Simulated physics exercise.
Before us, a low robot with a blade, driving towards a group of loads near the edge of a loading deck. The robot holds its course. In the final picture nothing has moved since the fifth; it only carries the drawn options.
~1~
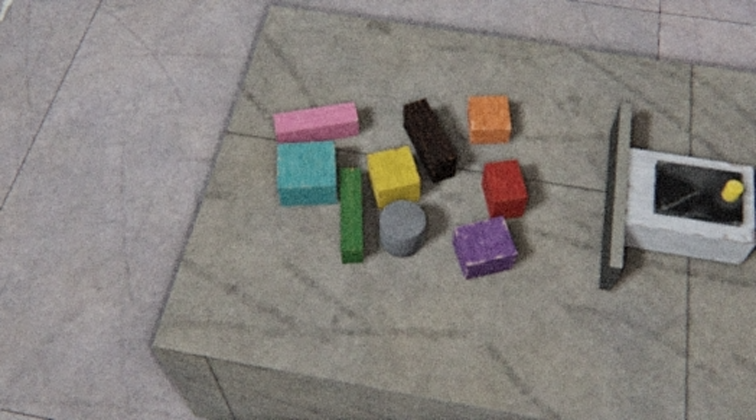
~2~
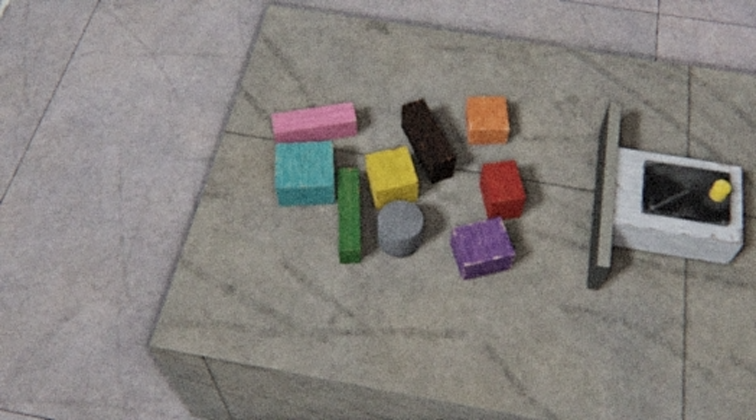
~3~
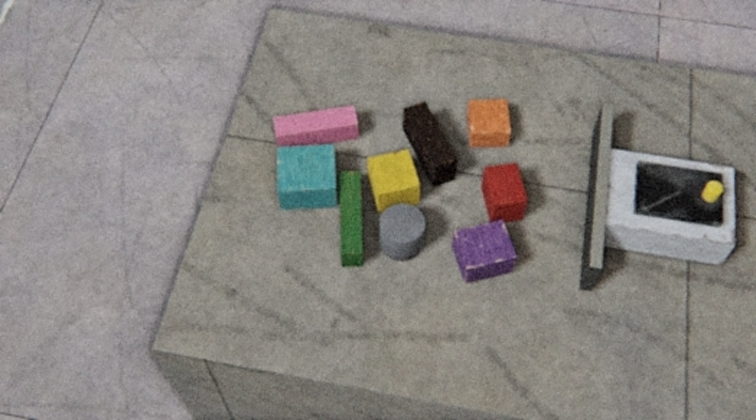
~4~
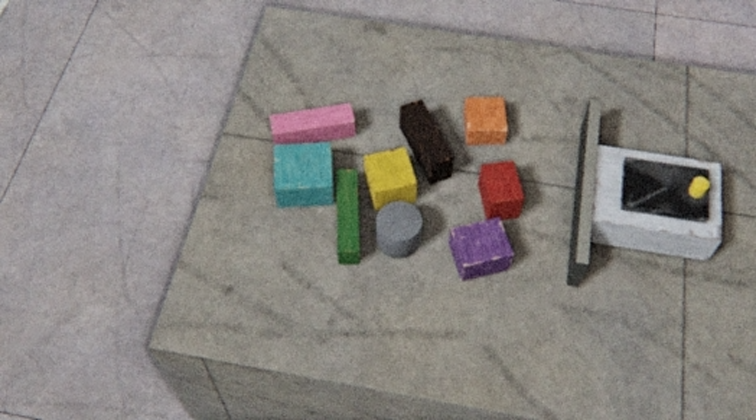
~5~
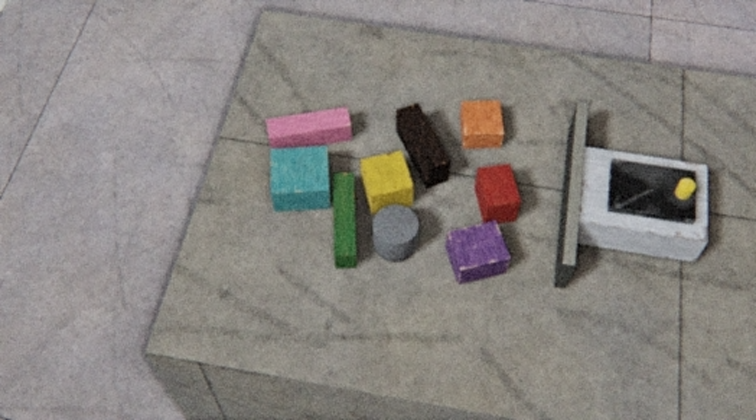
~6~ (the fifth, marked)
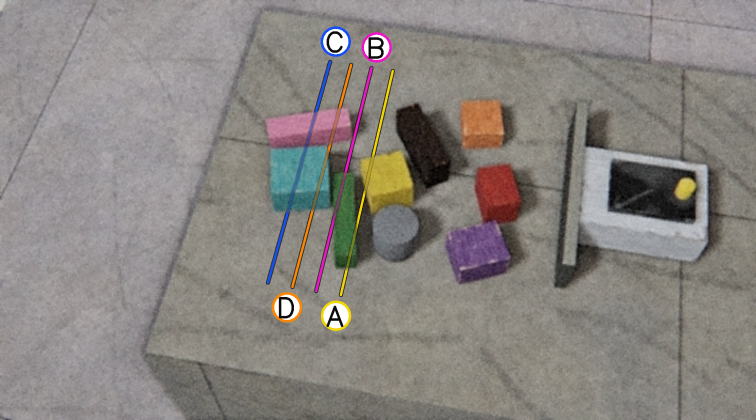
A low white robot with an upright grey blade moves slowly and steadily left across a grey deck towards a cluster of colourful blocks, bars and a grey canister near the edge, which stay still as the gap narrows slightly.
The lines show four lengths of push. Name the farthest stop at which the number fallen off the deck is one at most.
At D, and not beyond.
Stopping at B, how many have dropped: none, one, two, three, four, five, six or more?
The count is none.
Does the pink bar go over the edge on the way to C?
By then, yes.
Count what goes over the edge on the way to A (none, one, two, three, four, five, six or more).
The count is none.
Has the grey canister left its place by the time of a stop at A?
By then, yes.
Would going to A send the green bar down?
No.
On the copy, A at (369, 174); B at (346, 171); C at (301, 164); D at (324, 167).
On D. First, robot (553, 175); orange crate (466, 121); purple crate (441, 240).
Then, robot (462, 161); turquoise crate (272, 173); pink bar (294, 129).
Finally, robot (392, 150); turquoise crate (204, 164); pink bar (231, 121); none fallen.
By contrast, A is within the limit but short; B is within the limit but short; C drops three.
